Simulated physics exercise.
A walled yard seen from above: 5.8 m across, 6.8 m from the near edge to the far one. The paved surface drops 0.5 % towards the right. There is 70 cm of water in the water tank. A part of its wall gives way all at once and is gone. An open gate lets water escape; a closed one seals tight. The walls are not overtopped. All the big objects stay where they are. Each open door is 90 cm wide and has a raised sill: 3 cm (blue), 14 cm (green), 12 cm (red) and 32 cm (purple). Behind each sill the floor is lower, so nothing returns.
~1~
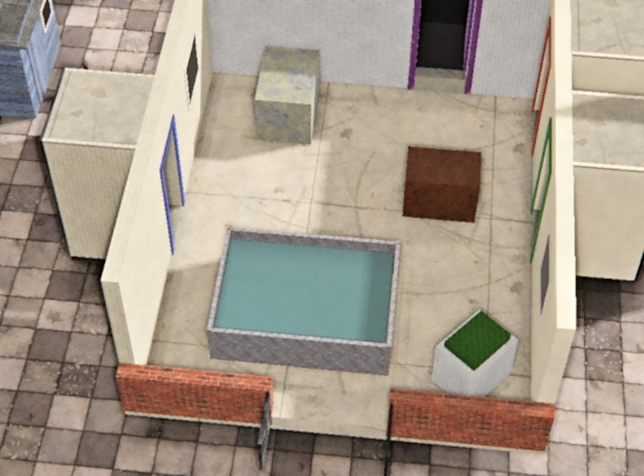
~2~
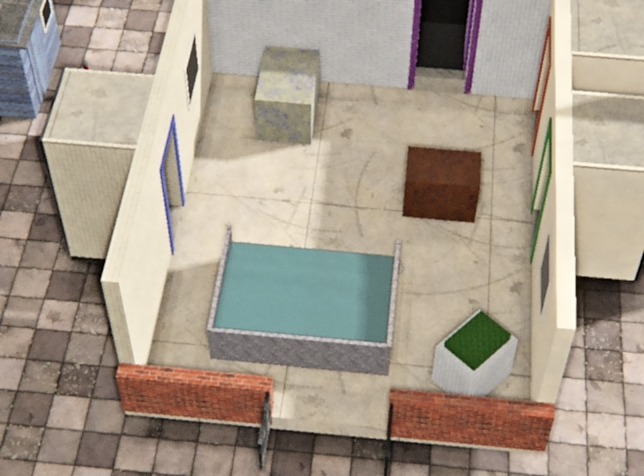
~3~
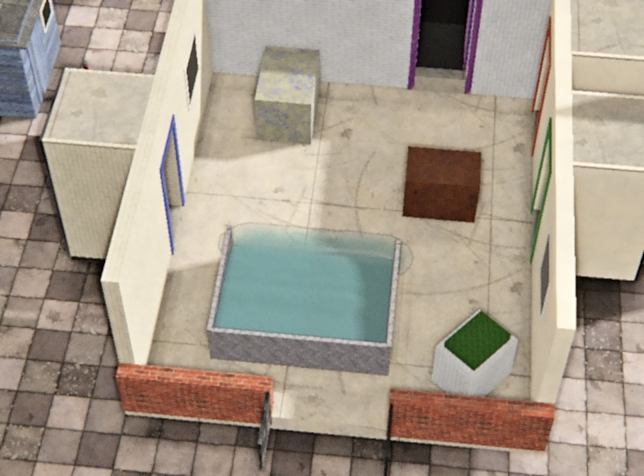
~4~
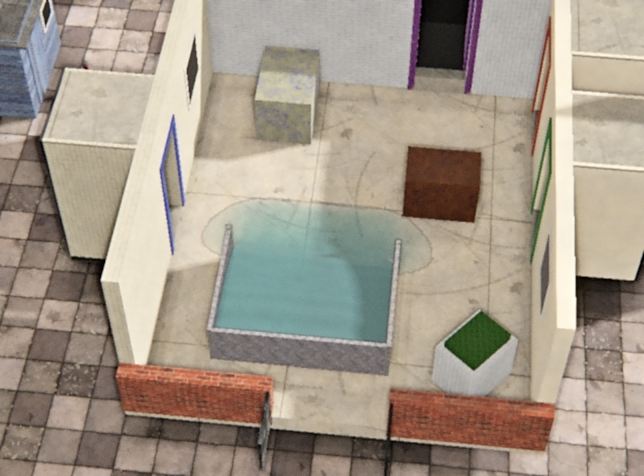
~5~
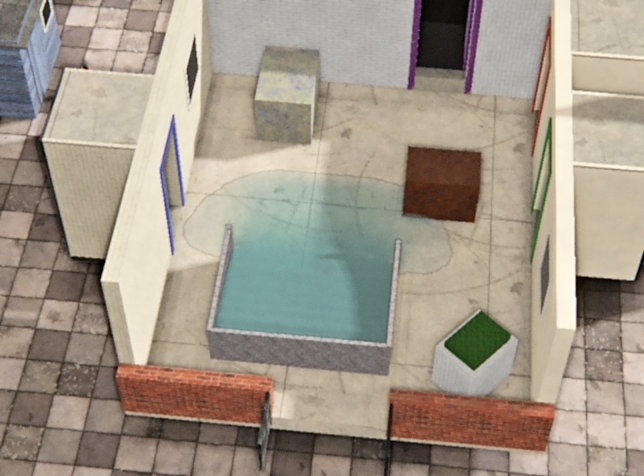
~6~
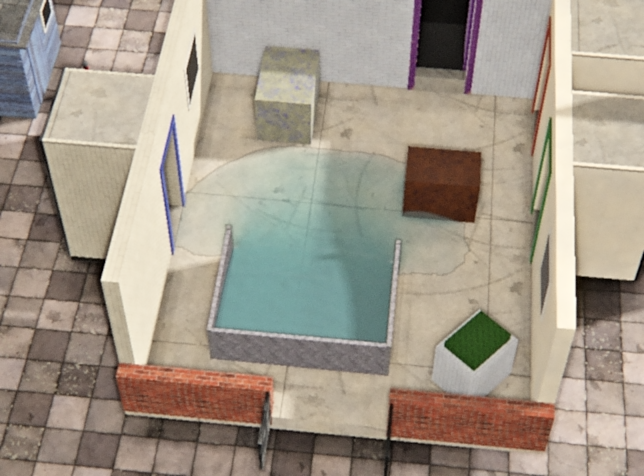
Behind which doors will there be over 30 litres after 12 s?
Door by door: At the blue door it goes over the limit; at the green door it stays under the limit; at the red door it exceeds the limit; at the purple door it does not reach the limit.
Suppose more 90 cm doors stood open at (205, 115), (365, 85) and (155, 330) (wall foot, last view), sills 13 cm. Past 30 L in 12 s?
In that order: Past it, above, not over.
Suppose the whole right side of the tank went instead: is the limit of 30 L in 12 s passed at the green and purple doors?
Then: Green over, purple under.
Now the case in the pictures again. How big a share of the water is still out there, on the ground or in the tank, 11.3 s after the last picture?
Roughly 84 in a hundred.
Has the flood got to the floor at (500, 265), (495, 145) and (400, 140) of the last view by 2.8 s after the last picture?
In turn: Wet, under water, under water.
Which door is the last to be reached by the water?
Last comes the red one.
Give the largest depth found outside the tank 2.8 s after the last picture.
Up to some 36 cm.
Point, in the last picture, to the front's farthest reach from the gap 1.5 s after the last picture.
Around (532, 102).
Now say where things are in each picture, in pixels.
The water tank at (306, 288) is whole and still, 70 cm deep, in the first frame.
The front is at a hidden place, 1.4 m from the gap on the water tank's far side; 0.6 m2 of floor is under water; 70 cm left at the back of the water tank, in the second frame.
The front is at (224, 240), 1.6 m from the gap on the water tank's far side; 1.9 m2 of floor is under water; 70 cm left at the back of the water tank, in the third frame.
The front is at (217, 222), 1.8 m from the gap on the water tank's far side; 3.9 m2 of floor is under water; 67 cm left at the back of the water tank, in the fourth frame.
Water pours out on the water tank's far side and has run 2.2 m, to (436, 222); typically 9 cm deep outside, 59 cm at the water tank's back, in the fifth frame.
The front is at (401, 166), 2.6 m from the gap on the water tank's far side; 8.3 m2 of floor is under water; 60 cm left at the back of the water tank, in the sixth frame.
Then, 0.7 s after the last picture water covers 45 % of the floor and is deepest (40 cm) near (301, 150); blue door 4 cm at the sill, 2 L in, green door 7 cm at the sill, 0 L in, red door not reached, purple door 6 cm at the sill, 0 L in.
Then, 1.5 s after the last picture water covers 55 % of the floor and is deepest (47 cm) near (381, 89); blue door 3 cm at the sill, 7 L in, green door 16 cm at the sill, 3 L in, red door not reached, purple door 27 cm at the sill, 0 L in.
Then, 2.8 s after the last picture water covers 70 % of the floor and is deepest (36 cm) near (522, 101); blue door 5 cm at the sill, 10 L in, green door 10 cm at the sill, 8 L in, red door 27 cm at the sill, 48 L in, purple door 21 cm at the sill, 0 L in.
Then, 6.3 s after the last picture water covers 100 % of the floor and is deepest (20 cm) near (530, 355); blue door 6 cm at the sill, 80 L in, green door 6 cm at the sill, 10 L in, red door 16 cm at the sill, 199 L in, purple door 14 cm at the sill, 0 L in.
Then, 11.3 s after the last picture water covers 100 % of the floor and is deepest (16 cm) near (529, 427); blue door 5 cm at the sill, 97 L in, green door 13 cm at the sill, 10 L in, red door 6 cm at the sill, 206 L in, purple door 6 cm at the sill, 0 L in.
